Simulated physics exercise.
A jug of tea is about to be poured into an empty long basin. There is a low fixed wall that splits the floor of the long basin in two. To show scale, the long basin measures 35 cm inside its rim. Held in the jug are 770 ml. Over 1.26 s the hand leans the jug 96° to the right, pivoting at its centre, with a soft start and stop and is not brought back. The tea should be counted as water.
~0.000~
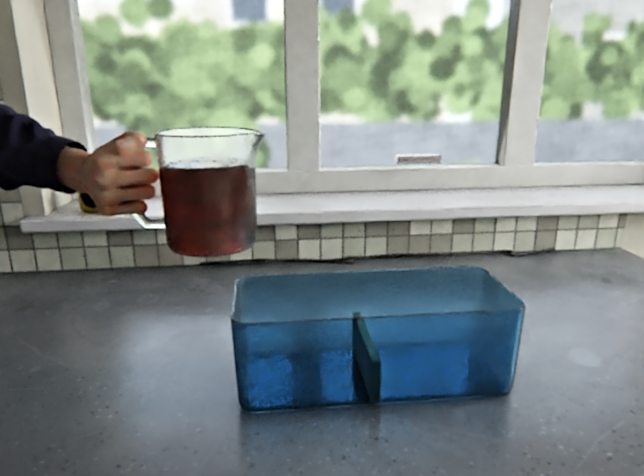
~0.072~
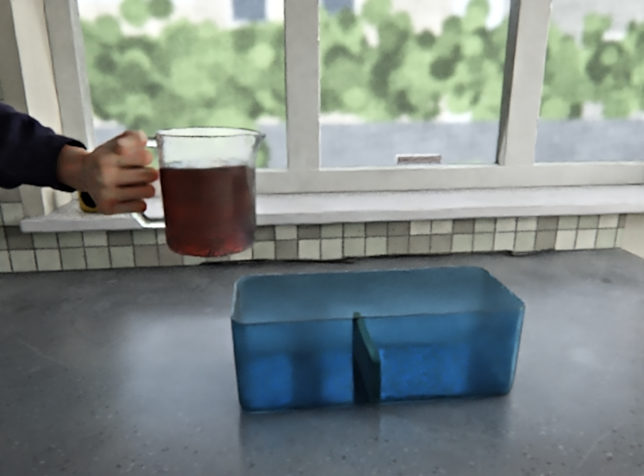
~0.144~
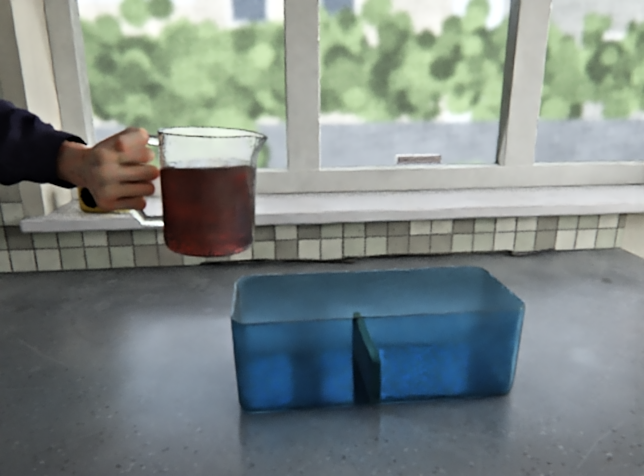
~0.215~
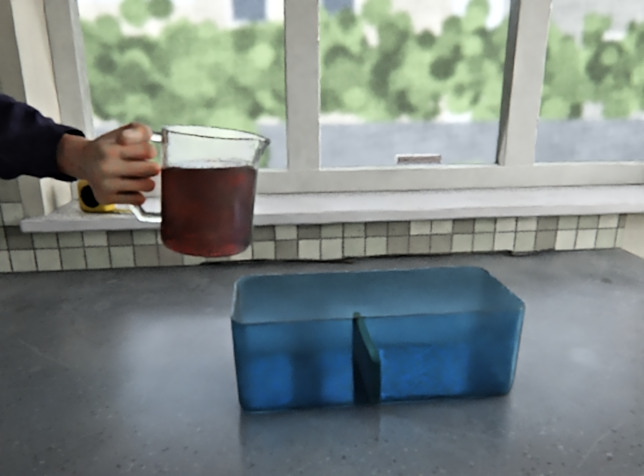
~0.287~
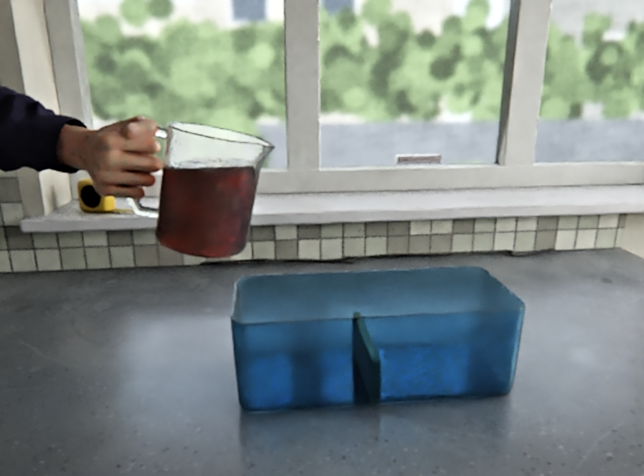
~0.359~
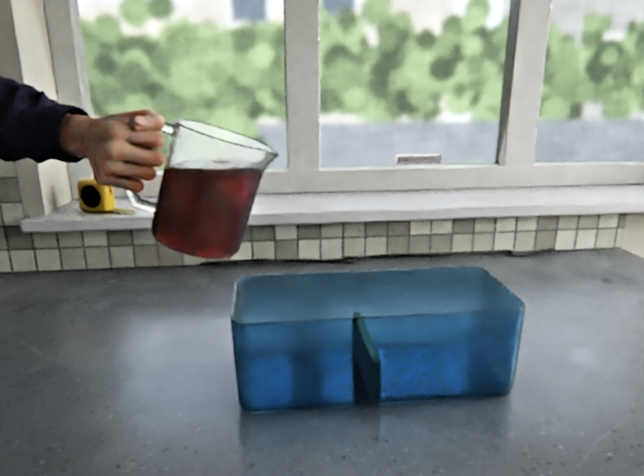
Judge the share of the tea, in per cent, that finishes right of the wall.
2 percent, roughly.
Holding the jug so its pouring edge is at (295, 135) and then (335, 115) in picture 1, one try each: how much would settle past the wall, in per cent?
Try 1: Approx. 35 %; try 2: Approx. 95 %.
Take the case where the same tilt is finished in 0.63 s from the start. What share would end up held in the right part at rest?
Then you'd be looking at around 0 in a hundred.
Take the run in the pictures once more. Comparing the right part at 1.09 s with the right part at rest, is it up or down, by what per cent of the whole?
The share ends bigger than before, by about 1 %.
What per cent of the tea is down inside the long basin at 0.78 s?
Around 2 percent.
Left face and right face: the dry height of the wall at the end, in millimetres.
Left roughly 22 mm; right roughly 56 mm.
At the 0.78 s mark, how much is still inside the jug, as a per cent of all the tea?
88 %.
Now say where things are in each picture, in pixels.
Tilt 0°; pouring edge (265, 133); surface from (163, 165) to (253, 163); the long basin's rim runs from (234, 299) to (503, 287); the wall's top is at (365, 335), in the first frame.
Tilt 1°; pouring edge (266, 134); surface from (164, 164) to (252, 163), in the second frame.
Tilt 3°; pouring edge (268, 136); surface from (164, 164) to (253, 163), in the third frame.
Tilt 7°; pouring edge (271, 140); surface from (166, 165) to (255, 163), in the fourth frame.
Tilt 12°; pouring edge (275, 146); surface from (167, 166) to (258, 164), in the fifth frame.
Tilt 18°; pouring edge (280, 153); surface from (167, 167) to (262, 164), in the sixth frame.
By 0.78 s the tilt is 65° and 89 per cent is still to pour, 2 is left of the wall and 0 right of it.
By 1.09 s the tilt is 92° and 42 per cent is still to pour, 37 is left of the wall and 0 right of it.
By 1.41 s the tilt is 96° and 11 per cent is still to pour, 79 is left of the wall and 1 right of it.
By 1.76 s the tilt is 96° and 2 per cent is still to pour, 92 is left of the wall and 2 right of it.
At rest 95 per cent lies left of the wall, 2 right of it and 3 outside.
